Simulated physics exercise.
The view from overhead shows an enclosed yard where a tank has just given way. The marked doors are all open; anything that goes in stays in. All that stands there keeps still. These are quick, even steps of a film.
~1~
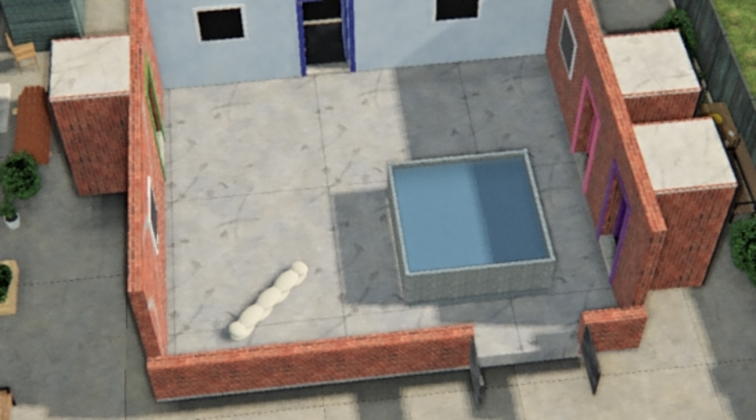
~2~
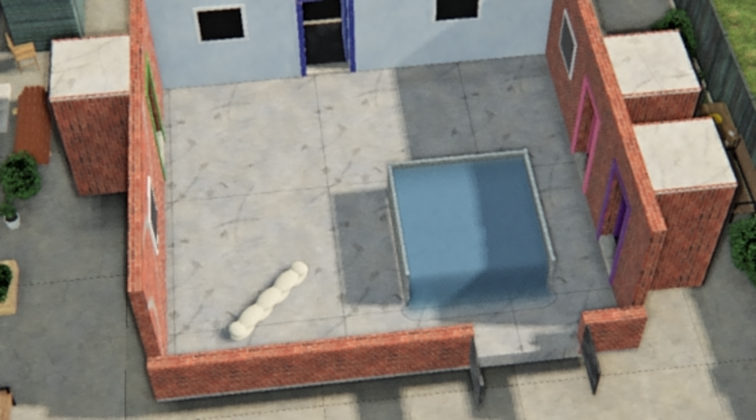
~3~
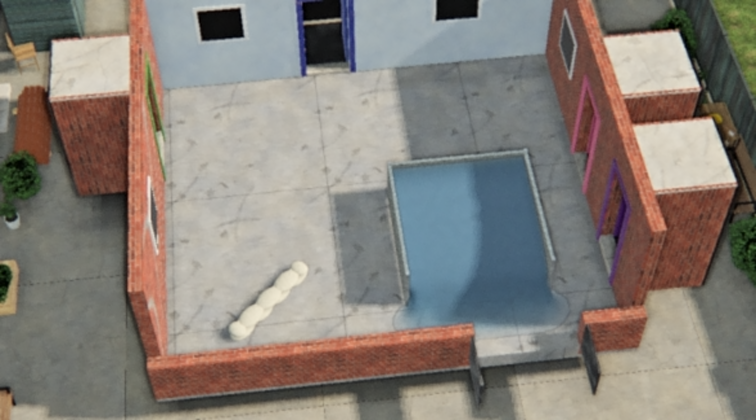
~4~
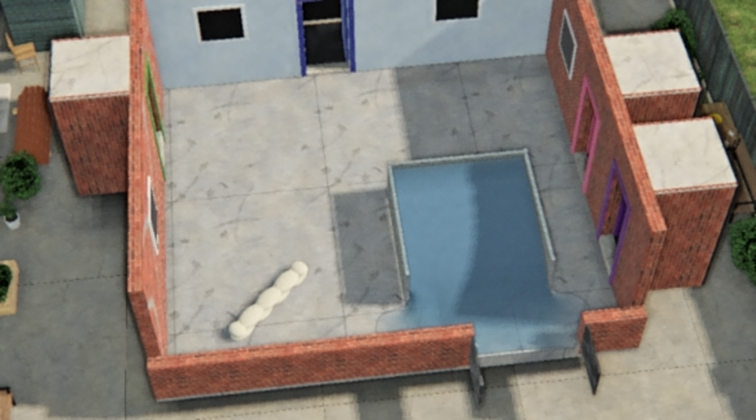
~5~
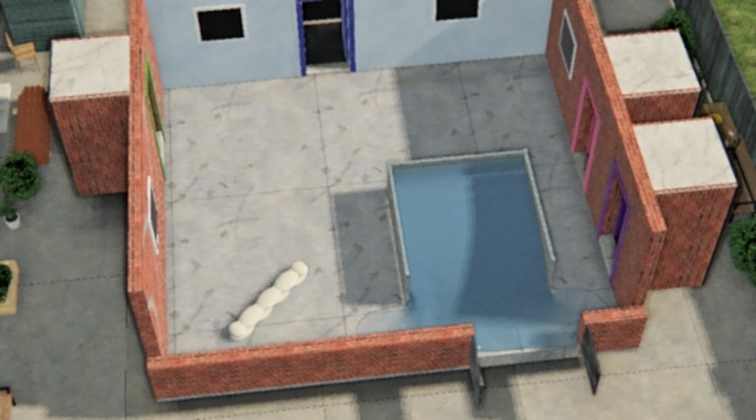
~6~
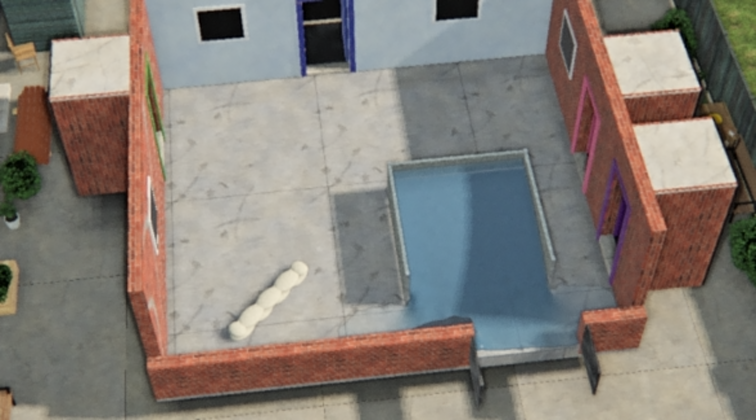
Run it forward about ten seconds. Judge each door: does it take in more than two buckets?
My call: The pink door keeps it to two or fewer, the green door keeps it to two or fewer, the purple door keeps it to two or fewer, the blue door keeps it to two or fewer.
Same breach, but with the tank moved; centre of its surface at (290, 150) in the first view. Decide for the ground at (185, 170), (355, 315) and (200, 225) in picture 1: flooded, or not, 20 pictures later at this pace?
Check in sequence: Soaked through, soaked through, soaked through.
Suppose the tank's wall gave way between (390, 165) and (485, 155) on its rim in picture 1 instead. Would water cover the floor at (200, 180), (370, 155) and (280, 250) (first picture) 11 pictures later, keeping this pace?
The first spot is spared, the second soaked and the third spared.
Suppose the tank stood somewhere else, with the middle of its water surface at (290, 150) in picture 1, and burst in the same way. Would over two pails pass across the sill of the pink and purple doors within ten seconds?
I'd say the pink one runs past the limit and the purple one runs past the limit.
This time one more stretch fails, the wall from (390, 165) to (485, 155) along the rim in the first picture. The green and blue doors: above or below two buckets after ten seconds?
Green door: Below the limit; blue door: Above the limit.
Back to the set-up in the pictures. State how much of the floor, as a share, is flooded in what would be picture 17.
Roughly 25 percent, I'd say.
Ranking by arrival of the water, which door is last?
The door marked blue.
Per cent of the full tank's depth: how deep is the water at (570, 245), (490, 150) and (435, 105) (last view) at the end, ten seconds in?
Readings in order: Around 2, 0 and 8 %.
A moment on, water covers 15 % of the floor; the pink door not reached, the green door not reached, the purple door not reached, the blue door not reached.
Next, water covers 25 % of the floor; the pink door not reached, the green door not reached, the purple door wet at the sill, nothing in, the blue door not reached.
Then, water covers 40 % of the floor; the pink door wet at the sill, nothing in, the green door not reached, the purple door wet at the sill, nothing in, the blue door not reached.
Later, water covers 80 % of the floor; the pink door wet at the sill, nothing in, the green door wet at the sill, nothing in, the purple door wet at the sill, nothing in, the blue door not reached.
In the end, water covers 90 % of the floor; the pink door wet at the sill, nothing in, the green door wet at the sill, nothing in, the purple door wet at the sill, nothing in, the blue door wet at the sill, nothing in.
